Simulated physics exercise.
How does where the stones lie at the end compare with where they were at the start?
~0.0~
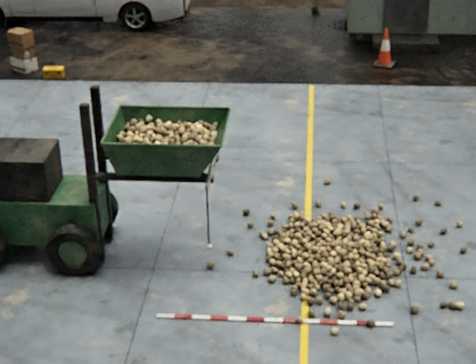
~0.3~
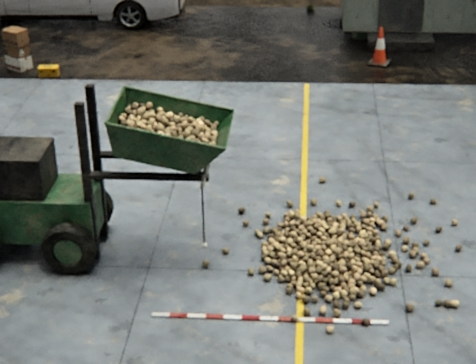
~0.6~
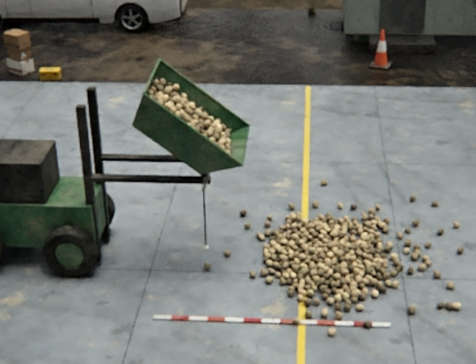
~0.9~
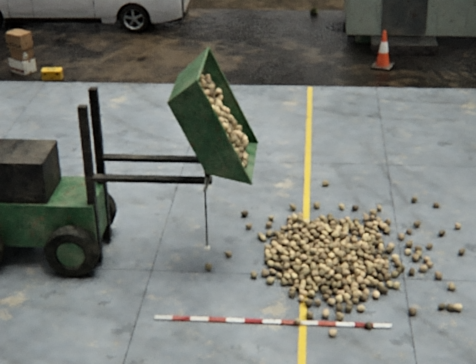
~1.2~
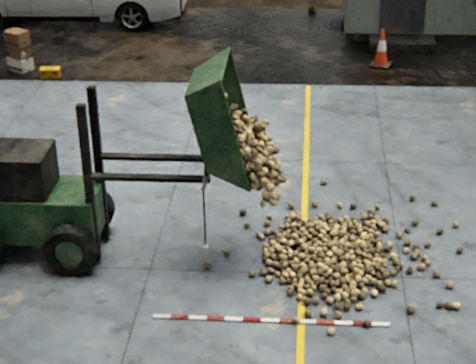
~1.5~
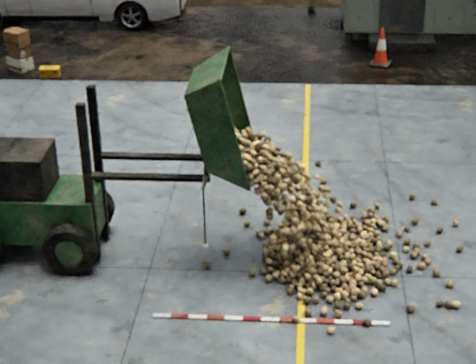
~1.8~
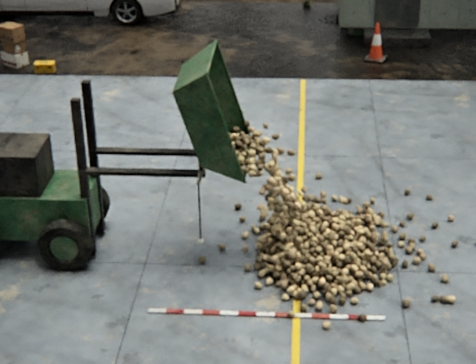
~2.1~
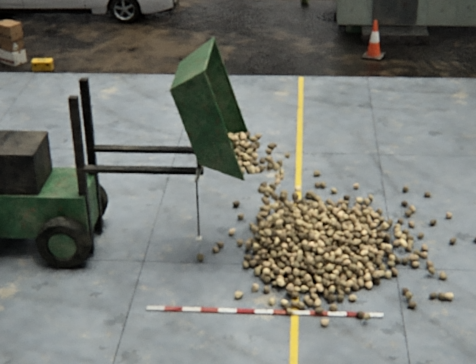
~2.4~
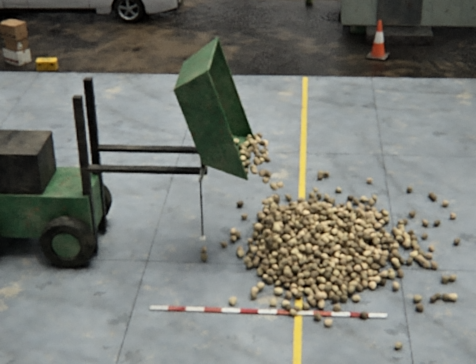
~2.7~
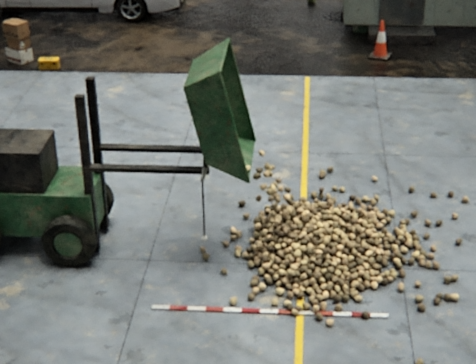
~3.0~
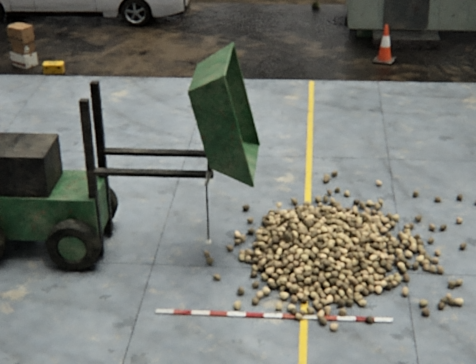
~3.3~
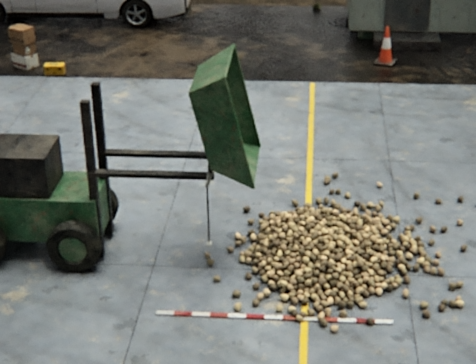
At the start the stones were split between the raised green skip and a heap on the ground, but by the end they all lay on the ground in one larger heap across the yellow line. Taken together, they had shifted to the right and lower down.
A green skip on a fork truck tipped forward and poured its rounded stones onto the loose heap beside and across the yellow line, jerked back and forth to shed the last ones, and ended empty, still steeply tilted beside a bigger pile.
